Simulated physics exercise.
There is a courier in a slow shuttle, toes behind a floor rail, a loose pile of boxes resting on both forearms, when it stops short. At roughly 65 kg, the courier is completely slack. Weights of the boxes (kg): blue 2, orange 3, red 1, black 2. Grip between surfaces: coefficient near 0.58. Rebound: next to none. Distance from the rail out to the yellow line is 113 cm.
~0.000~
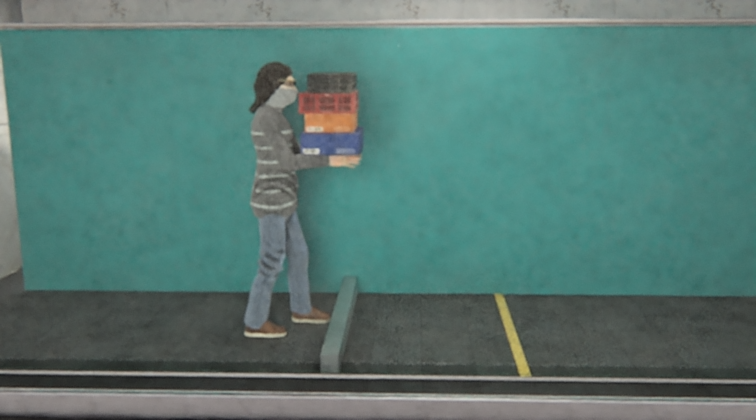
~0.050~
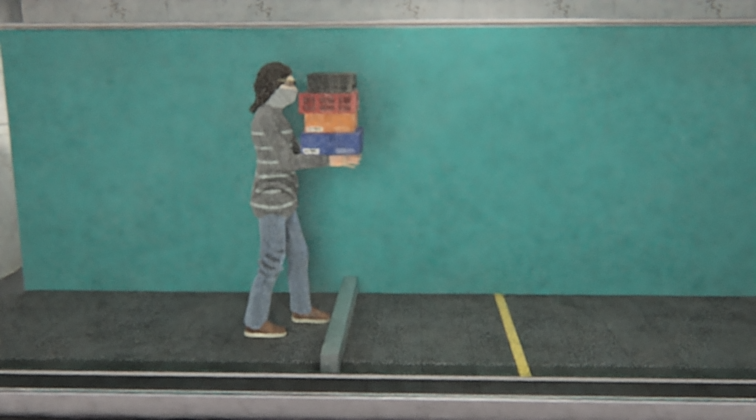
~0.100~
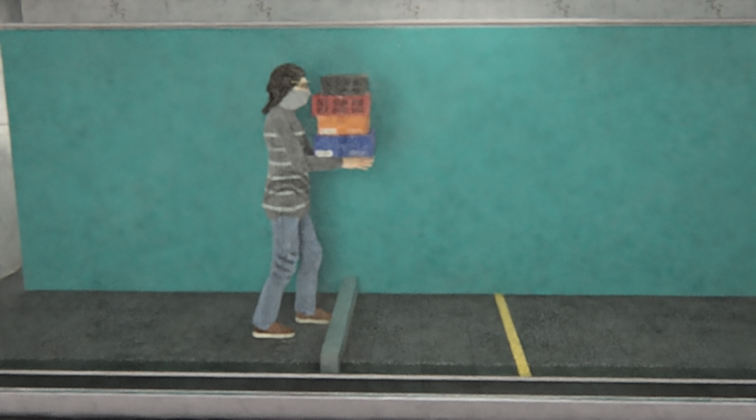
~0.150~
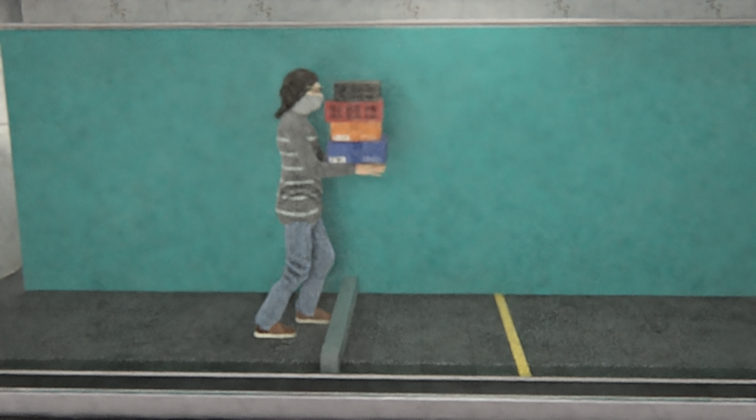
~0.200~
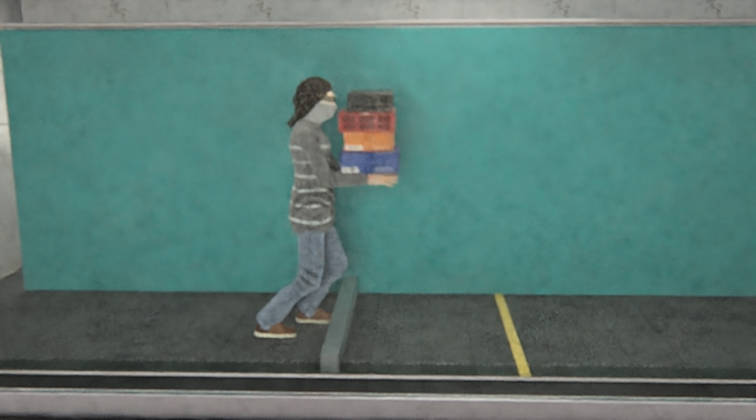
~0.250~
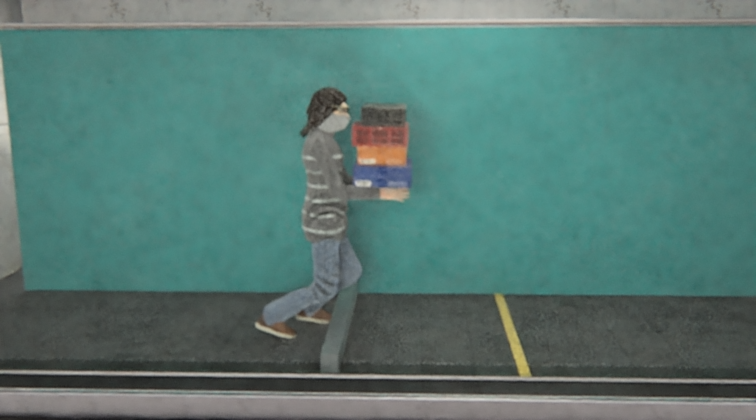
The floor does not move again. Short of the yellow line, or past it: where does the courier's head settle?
The courier's head settles past the yellow line.
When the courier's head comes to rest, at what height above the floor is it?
20 cm up.
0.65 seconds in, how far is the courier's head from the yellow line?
Some 20 cm short of it.
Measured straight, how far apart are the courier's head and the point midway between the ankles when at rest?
About 130 cm.
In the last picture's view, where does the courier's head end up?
(548, 296).
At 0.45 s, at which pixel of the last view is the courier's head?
Around (386, 170).
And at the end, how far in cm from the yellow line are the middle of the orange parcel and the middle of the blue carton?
Orange parcel 80 past, blue carton 50 past.
After 0.45 s the courier's head is 79 cm short of the yellow line, near (386, 170) in the last picture's view; the red crate 45 cm short of the yellow line, tilted 25°.
After 0.65 s the courier's head is 22 cm short of the yellow line, near (478, 219) in the last picture's view.
After 0.95 s the courier's head is 19 cm past the yellow line, near (539, 287) in the last picture's view.
At rest, 2.5 s, blue carton crosses the yellow line; orange parcel crosses the yellow line; red crate crosses the yellow line; black crate crosses the yellow line; courier's head crosses the yellow line.
